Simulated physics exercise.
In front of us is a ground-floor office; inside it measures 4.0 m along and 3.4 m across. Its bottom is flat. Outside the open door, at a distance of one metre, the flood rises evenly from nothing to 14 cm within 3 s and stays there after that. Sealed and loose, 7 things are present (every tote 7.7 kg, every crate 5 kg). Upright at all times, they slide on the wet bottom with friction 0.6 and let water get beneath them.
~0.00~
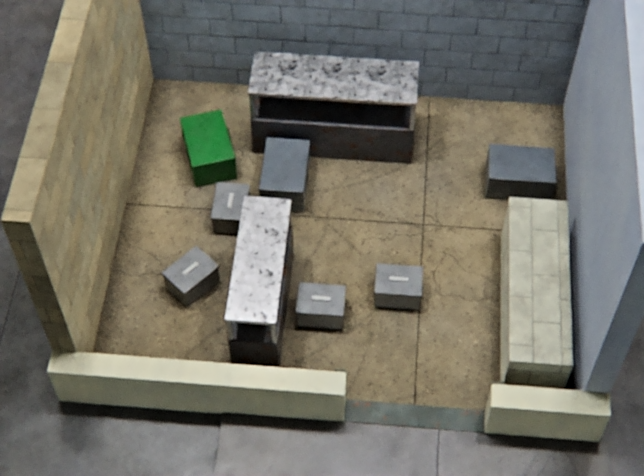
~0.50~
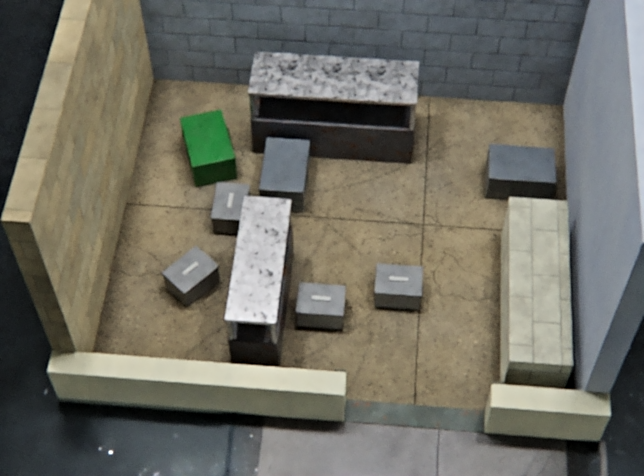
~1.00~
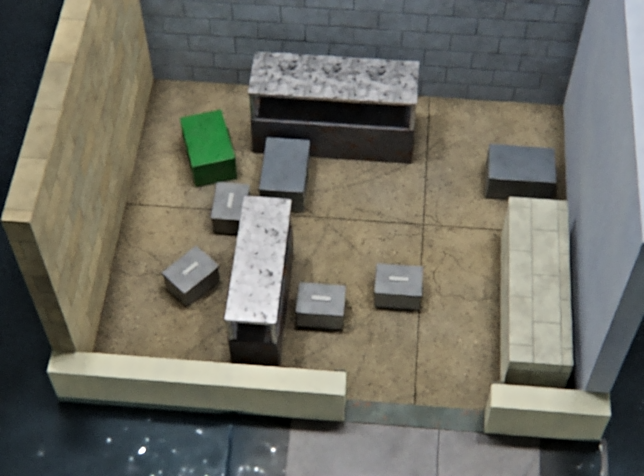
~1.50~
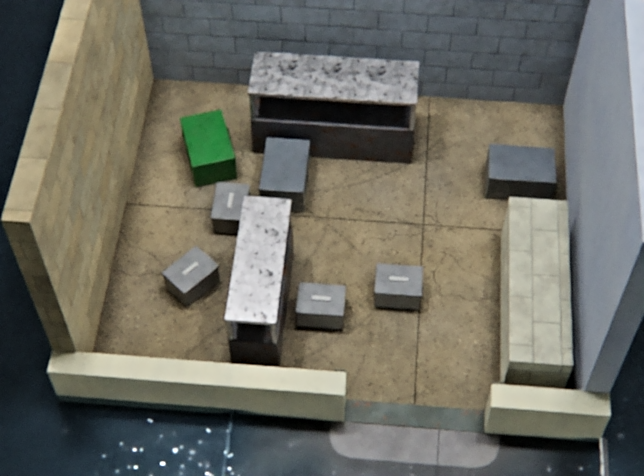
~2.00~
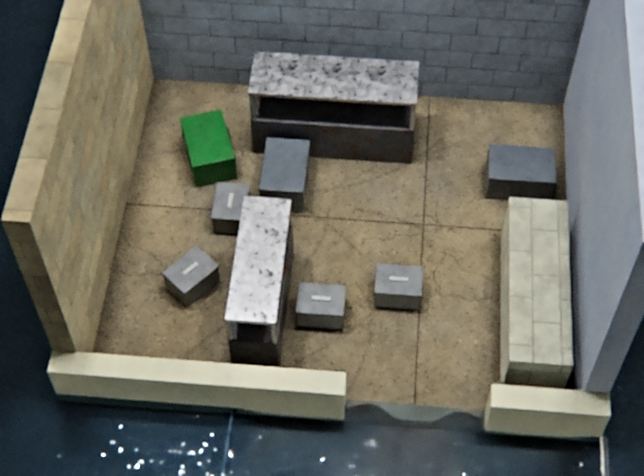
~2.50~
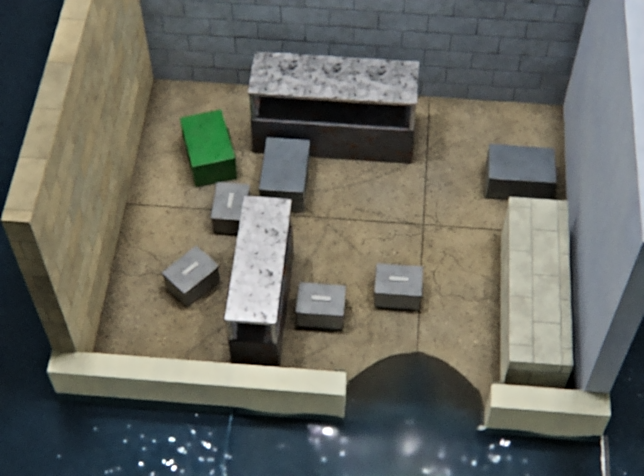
To begin with, a roofless room holding a green crate, grey boxes and long blocks stands open on dry paving. Dark, glinting water then spreads across the ground outside, covering the paving in front, and finally pushes a rounded patch through the doorway, while everything inside stays still.
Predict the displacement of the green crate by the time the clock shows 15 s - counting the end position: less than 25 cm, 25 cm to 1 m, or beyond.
It will likely make a long trip.
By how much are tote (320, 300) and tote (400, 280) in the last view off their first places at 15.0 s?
In turn: 50 cm, 200 cm.
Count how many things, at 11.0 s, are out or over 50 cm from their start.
The number by then is 3.
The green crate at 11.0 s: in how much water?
Close to 7 centimetres.
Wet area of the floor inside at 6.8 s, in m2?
Wet area: Approx. 8.5 m2.
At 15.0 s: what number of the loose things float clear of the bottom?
At that point I count 7.
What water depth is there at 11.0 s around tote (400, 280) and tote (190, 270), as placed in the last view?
10 and 2 cm.
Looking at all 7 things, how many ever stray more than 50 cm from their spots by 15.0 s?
I count 4 of them.
After 3.5 s the green crate is near (207, 138), 0.0 m from its start, aground; 0 afloat.
After 6.8 s the green crate is near (197, 139), 0.1 m from its start, aground; 2 afloat.
After 11.0 s the green crate is near (146, 163), 0.6 m from its start, afloat; 4 afloat.
After 15.0 s the green crate is near (206, 333), 2.1 m from its start, afloat; 7 afloat.
